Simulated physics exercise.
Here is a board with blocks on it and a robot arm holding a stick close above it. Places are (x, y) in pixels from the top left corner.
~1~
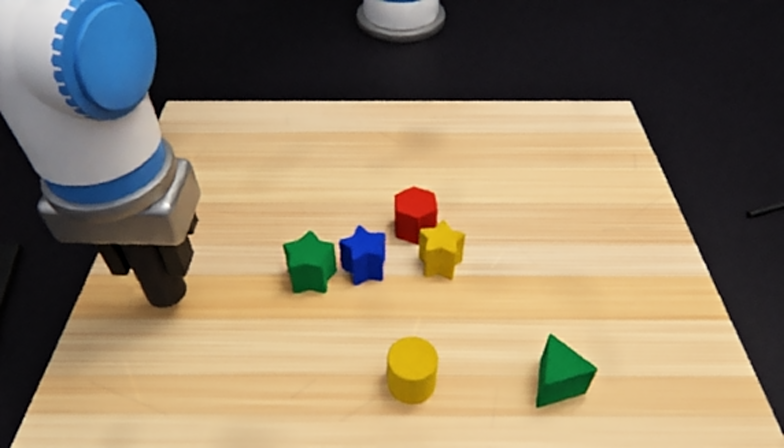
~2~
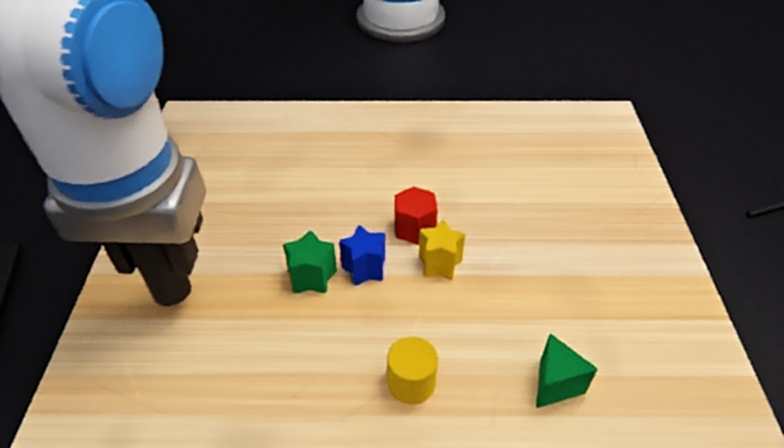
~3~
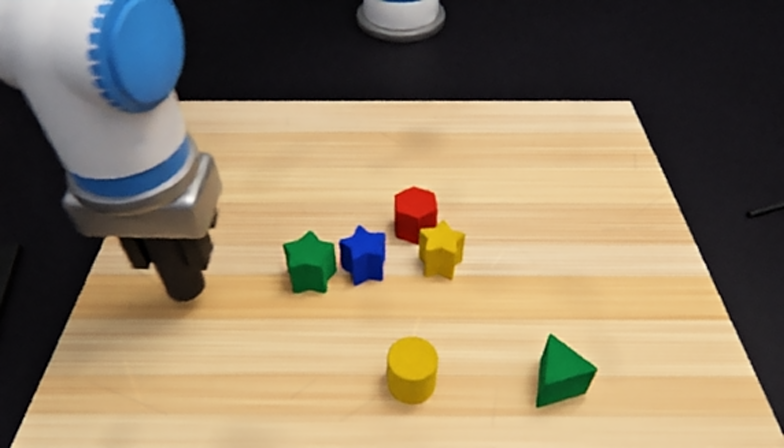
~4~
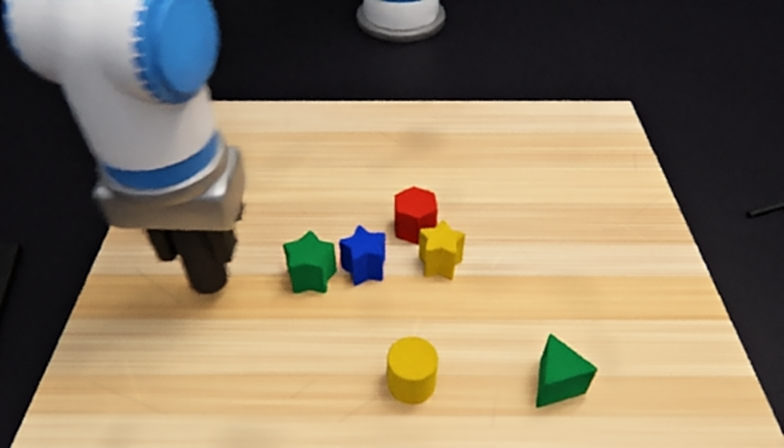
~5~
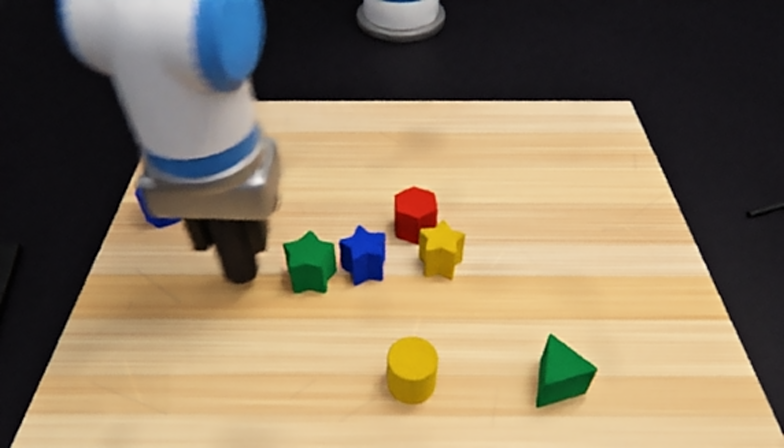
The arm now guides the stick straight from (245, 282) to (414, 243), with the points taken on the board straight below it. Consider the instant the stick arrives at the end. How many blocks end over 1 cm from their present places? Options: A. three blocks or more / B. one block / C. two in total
Option A.
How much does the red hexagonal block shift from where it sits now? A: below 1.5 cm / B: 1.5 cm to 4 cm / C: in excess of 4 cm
It's B.
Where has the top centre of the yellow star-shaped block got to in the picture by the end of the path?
It should be at about (508, 241).
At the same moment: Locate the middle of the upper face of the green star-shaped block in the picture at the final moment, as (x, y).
(437, 238)
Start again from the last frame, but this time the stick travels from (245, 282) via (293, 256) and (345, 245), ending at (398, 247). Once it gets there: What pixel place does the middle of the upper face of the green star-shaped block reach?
Around (337, 247).
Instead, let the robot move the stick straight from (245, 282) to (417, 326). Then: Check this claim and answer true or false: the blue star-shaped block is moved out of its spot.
It is true.
What follows on the original path. One third of the way, stick (302, 256); green star-shaped block (337, 245), turned 25° clockwise; blue star-shaped block (378, 241).
Two thirds of the way, stick (360, 243); green star-shaped block (394, 238), turned 40° clockwise; blue star-shaped block (435, 241), turned 20° clockwise; yellow star-shaped block (474, 236).
At the end, stick (415, 230); green star-shaped block (437, 238), turned 75° clockwise; blue star-shaped block (474, 256), turned 40° clockwise; red hexagonal block (431, 191); yellow star-shaped block (508, 241), turned 50° anticlockwise.
